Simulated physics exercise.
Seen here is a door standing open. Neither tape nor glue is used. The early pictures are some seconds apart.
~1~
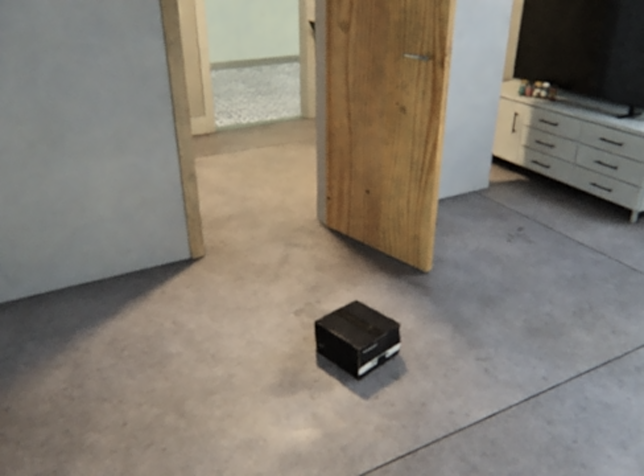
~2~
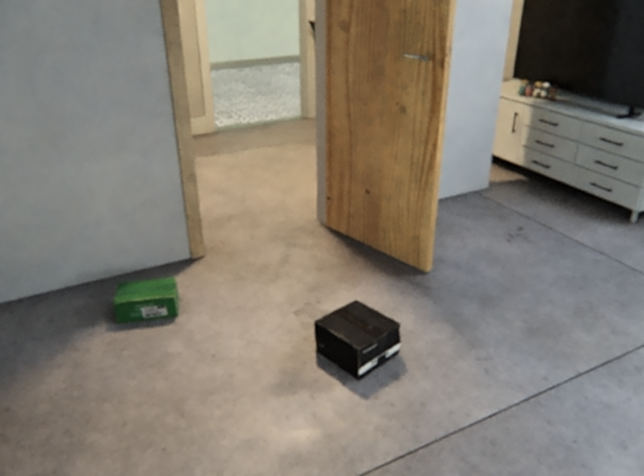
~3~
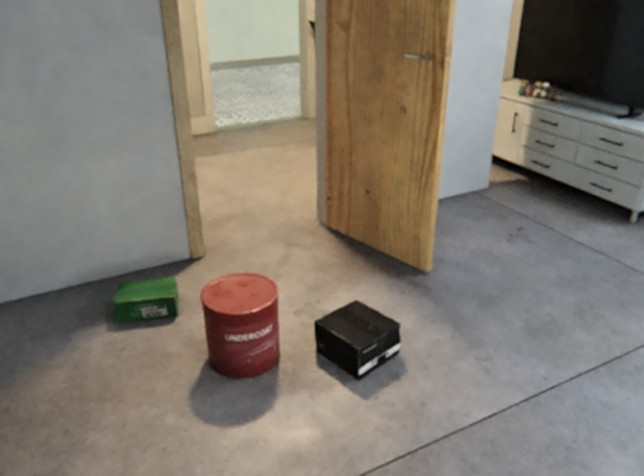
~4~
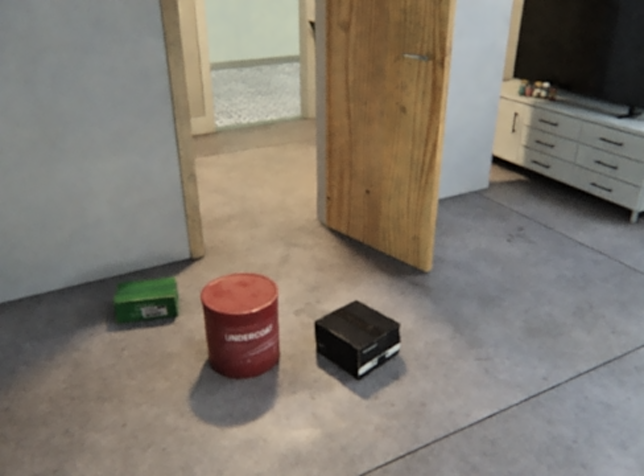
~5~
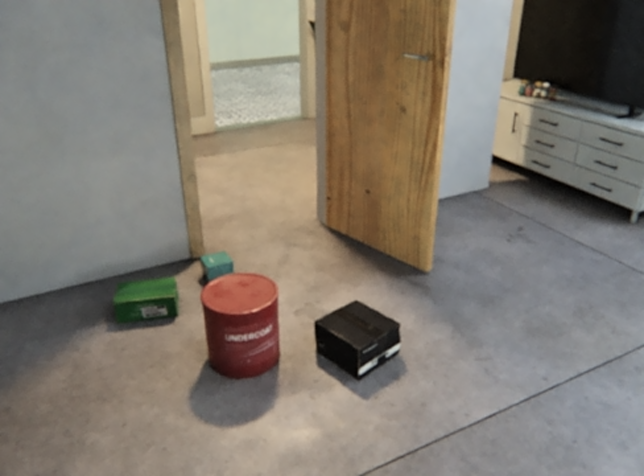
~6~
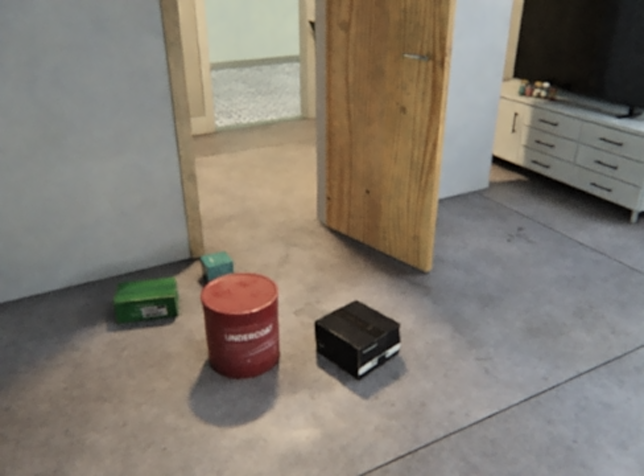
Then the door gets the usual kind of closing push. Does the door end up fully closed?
The door's path stays clear.
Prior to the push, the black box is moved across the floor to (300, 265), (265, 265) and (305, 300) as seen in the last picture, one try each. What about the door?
Try 1: It is held up; try 2: It is held up; try 3: It makes it to the frame.
Then, 1.20 s on from there, open by 68°.
Then, 2.10 s on from there, open by 31°.
In the end, open by 0°; all 4 unmoved. At the end, from the last picture's camera, turquoise box near (213, 269).
